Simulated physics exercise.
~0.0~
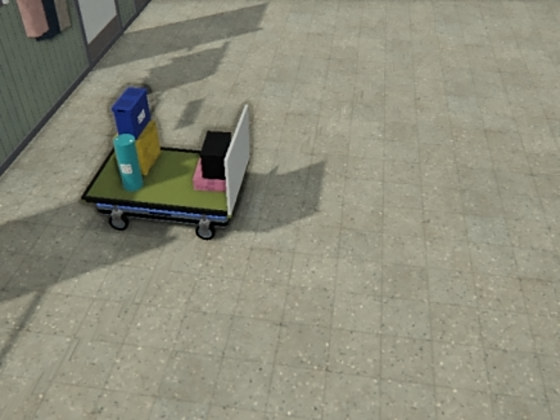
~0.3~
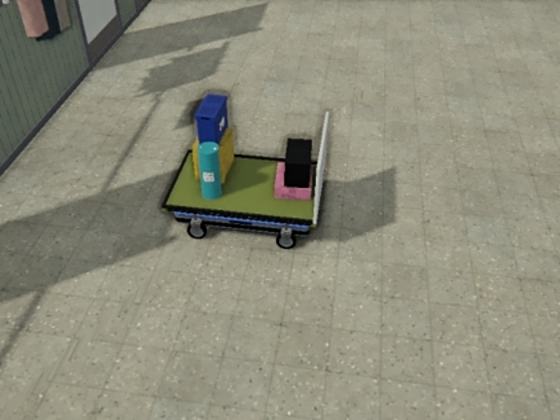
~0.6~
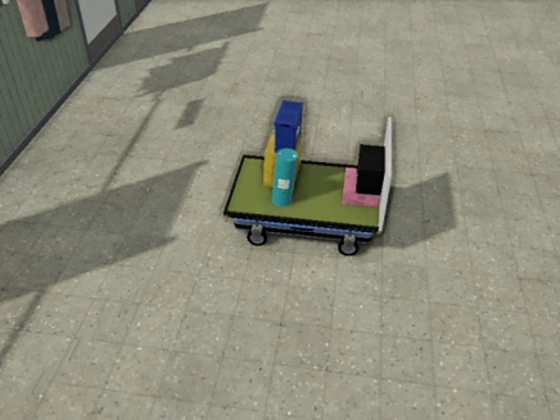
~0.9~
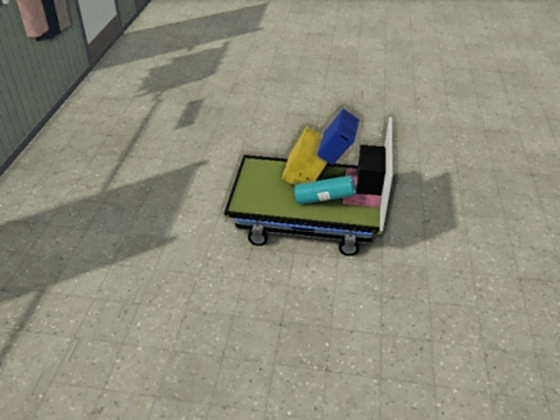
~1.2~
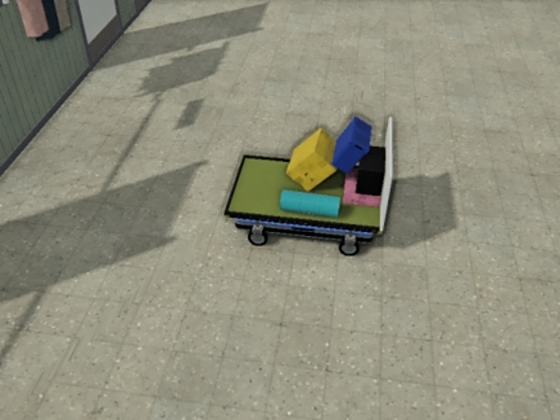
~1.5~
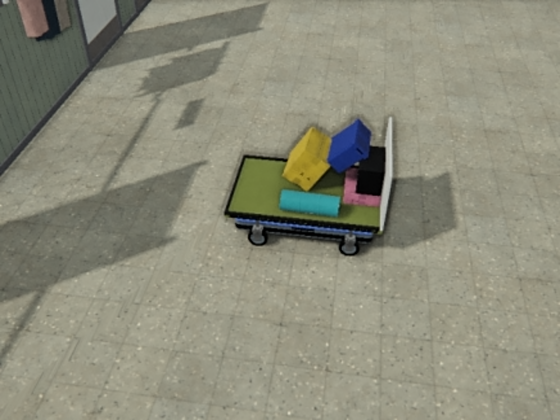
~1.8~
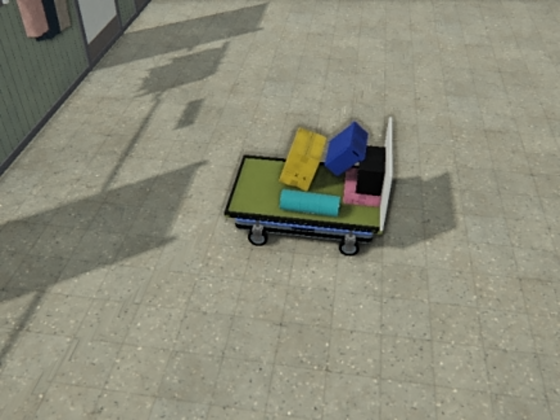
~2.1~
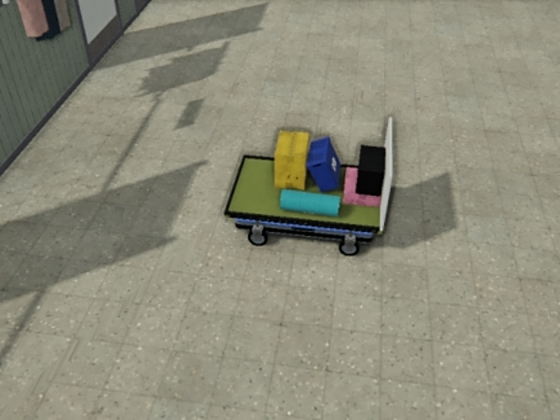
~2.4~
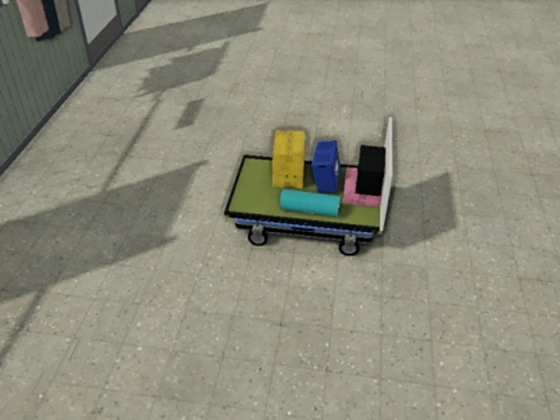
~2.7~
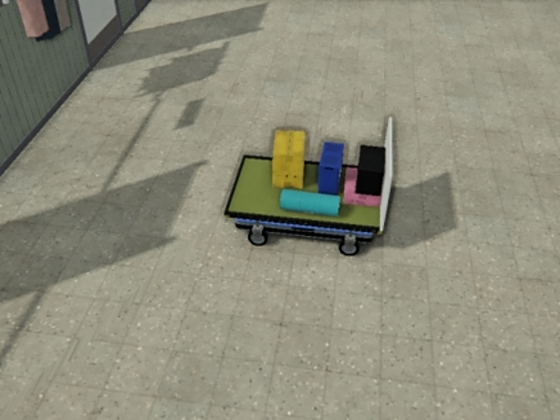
On a tiled floor, a loaded cart rolls right and stops, toppling its turquoise canister aboard.
